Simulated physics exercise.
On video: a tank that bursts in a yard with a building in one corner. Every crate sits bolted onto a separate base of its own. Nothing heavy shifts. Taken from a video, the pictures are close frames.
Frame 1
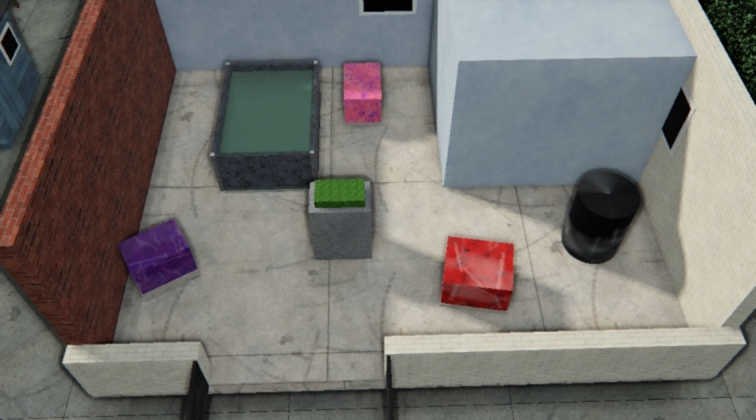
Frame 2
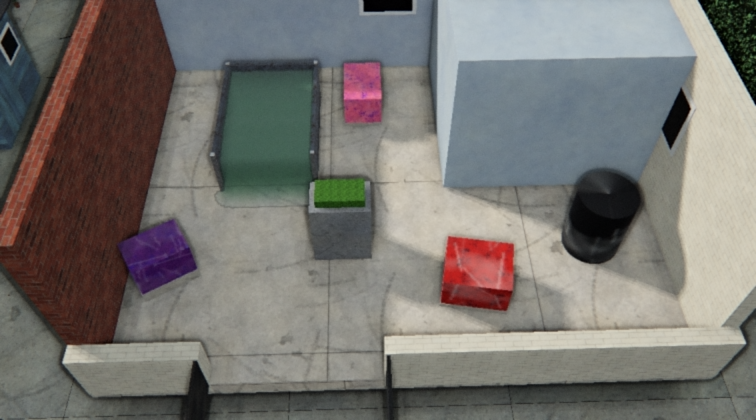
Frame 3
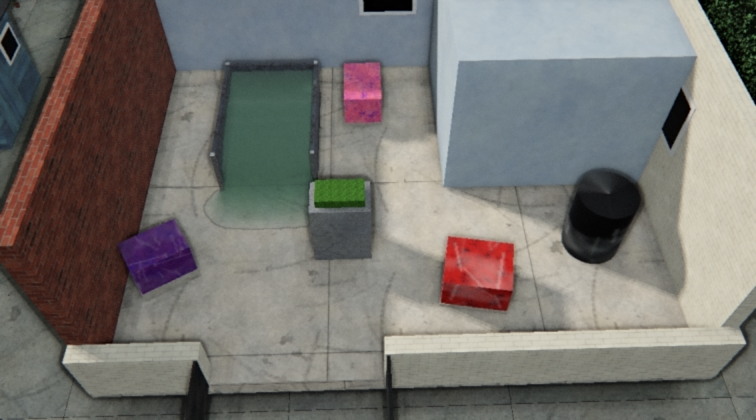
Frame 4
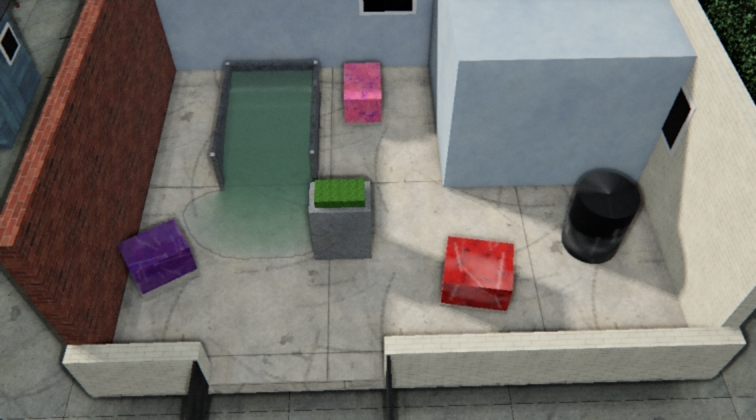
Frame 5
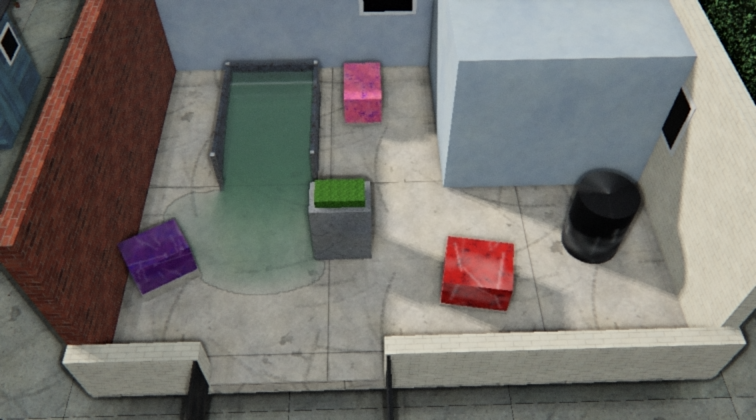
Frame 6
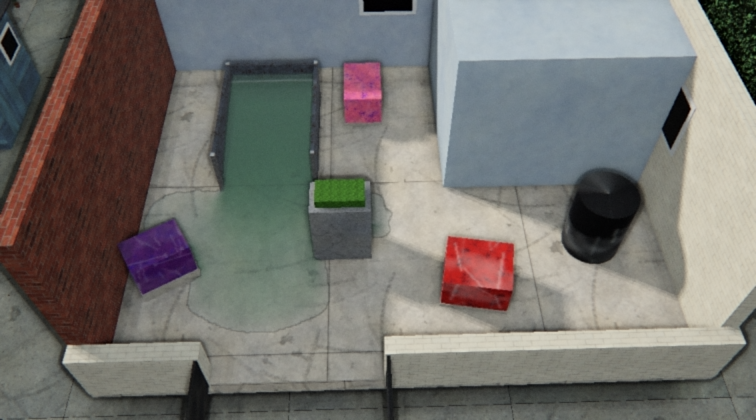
A dark-framed tank of green water stands in a walled concrete yard with a pale blue building in one corner, seen from above by a still camera. Purple, pink and red boxes, a grey block topped with green, and a black barrel at right surround it. The tank's near side gives way, and water pours toward the viewer, spreading thinly between the purple box and grey block.
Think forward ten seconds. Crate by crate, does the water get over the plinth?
The purple crate is reached by the water, the red crate is missed by the water, the pink crate is missed by the water.
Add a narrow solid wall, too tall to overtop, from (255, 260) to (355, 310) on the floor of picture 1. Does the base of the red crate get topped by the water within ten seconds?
Well, red crate is inundated then.
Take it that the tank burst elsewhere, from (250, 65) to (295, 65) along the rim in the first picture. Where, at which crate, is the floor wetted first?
That would be the pink crate.
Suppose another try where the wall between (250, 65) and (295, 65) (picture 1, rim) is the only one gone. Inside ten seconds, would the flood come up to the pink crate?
I'd say the pink crate is flooded.
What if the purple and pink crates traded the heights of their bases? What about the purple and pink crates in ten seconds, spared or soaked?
Purple crate: Flooded; pink crate: Untouched.
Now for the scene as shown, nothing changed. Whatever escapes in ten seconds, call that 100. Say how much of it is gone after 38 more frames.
Estimate: 90 %.
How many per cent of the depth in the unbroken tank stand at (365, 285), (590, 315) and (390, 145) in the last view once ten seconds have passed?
About 2, 6 and 2 per cent.
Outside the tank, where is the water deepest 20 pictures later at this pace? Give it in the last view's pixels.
Deepest point: Roughly (122, 310).
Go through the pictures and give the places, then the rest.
In the first frame, still water in the open tank at (268, 110).
In the second frame, water pours out at (267, 175) and has run to a hidden place.
In the third frame, water pours out at (268, 178) and has run to a hidden place.
In the fourth frame, the front is at a hidden place, out from the gap at (268, 179).
In the fifth frame, the front is at (243, 288), out from the gap at (268, 179).
In the sixth frame, the front is at (278, 324), out from the gap at (268, 180).
A moment on, water covers 30 % of the floor; the purple crate water round its plinth, the red crate not reached, the pink crate not reached.
Next, water covers 40 % of the floor; the purple crate water round its plinth, the red crate water round its plinth, the pink crate not reached.
Then, water covers 55 % of the floor; the purple crate water round its plinth, the red crate water round its plinth, the pink crate not reached.
Later, water covers 65 % of the floor; the purple crate water round its plinth, the red crate water round its plinth, the pink crate water round its plinth.
In the end, water covers 85 % of the floor; the purple crate was topped, the red crate stayed above the water, the pink crate stayed above the water.
